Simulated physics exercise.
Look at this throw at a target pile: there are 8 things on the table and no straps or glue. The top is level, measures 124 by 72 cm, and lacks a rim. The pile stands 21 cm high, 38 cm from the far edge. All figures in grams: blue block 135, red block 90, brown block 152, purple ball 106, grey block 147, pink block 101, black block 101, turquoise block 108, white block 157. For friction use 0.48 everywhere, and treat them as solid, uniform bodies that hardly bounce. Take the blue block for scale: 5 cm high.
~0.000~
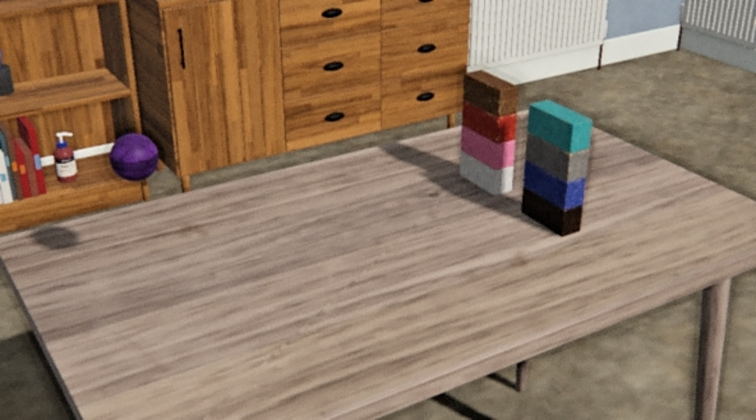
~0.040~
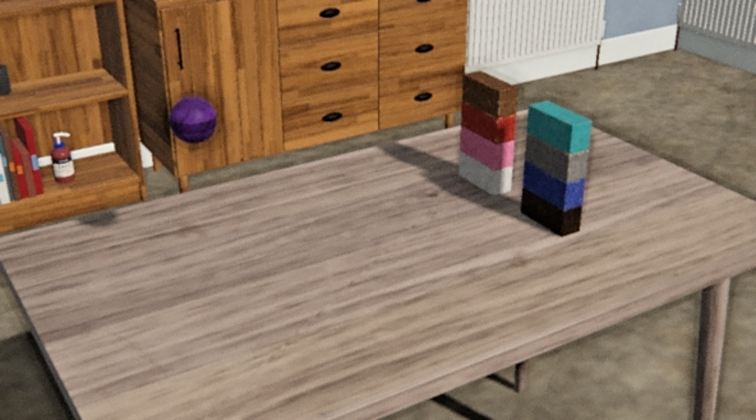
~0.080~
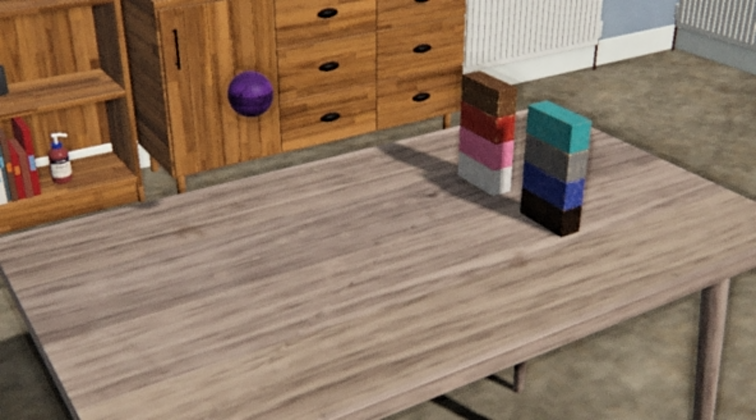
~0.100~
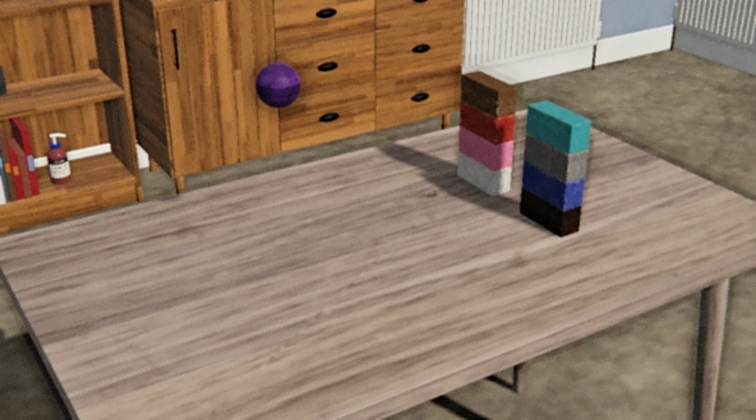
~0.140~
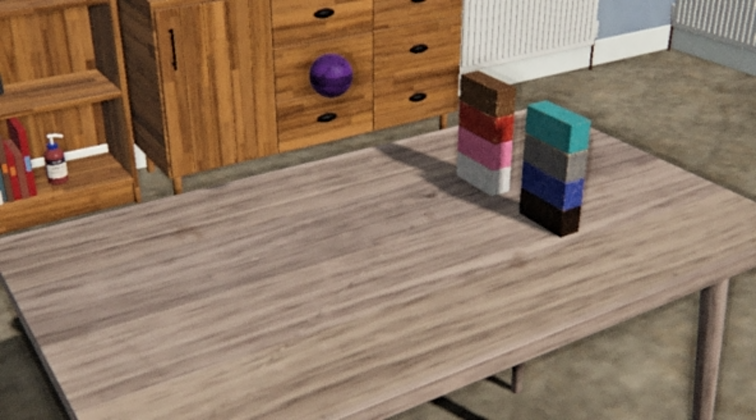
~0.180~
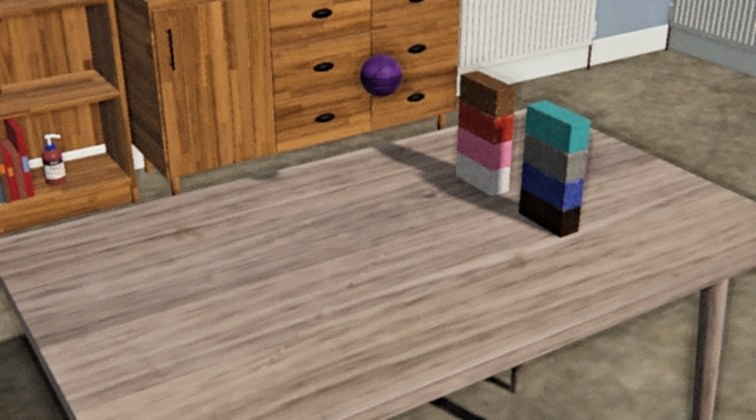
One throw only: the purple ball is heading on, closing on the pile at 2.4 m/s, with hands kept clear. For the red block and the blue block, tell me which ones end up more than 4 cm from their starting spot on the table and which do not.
Outcome: The red block is moved clear of its start, the blue block is still by its start.
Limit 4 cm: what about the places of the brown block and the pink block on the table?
The brown block ends elsewhere; the pink block ends elsewhere.
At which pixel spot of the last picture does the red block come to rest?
It settles at around (530, 146).
After 0.38 s, purple ball near (478, 149); red block leaning 27° near (513, 118); brown block leaning 26°; pink block leaning 20°.
After 0.48 s, purple ball near (459, 183); red block leaning 62° near (533, 142); brown block leaning 59°; pink block leaning 63°.
After 0.58 s, purple ball near (450, 186); red block on its side near (533, 142); brown block on its side; pink block on its side.
At rest (1.1 s), tipped over on the table, red block, brown block and pink block; the other 5 in place, give or take 4 cm. Seen from the same camera at the end, red block near (530, 146), blue block near (552, 183).
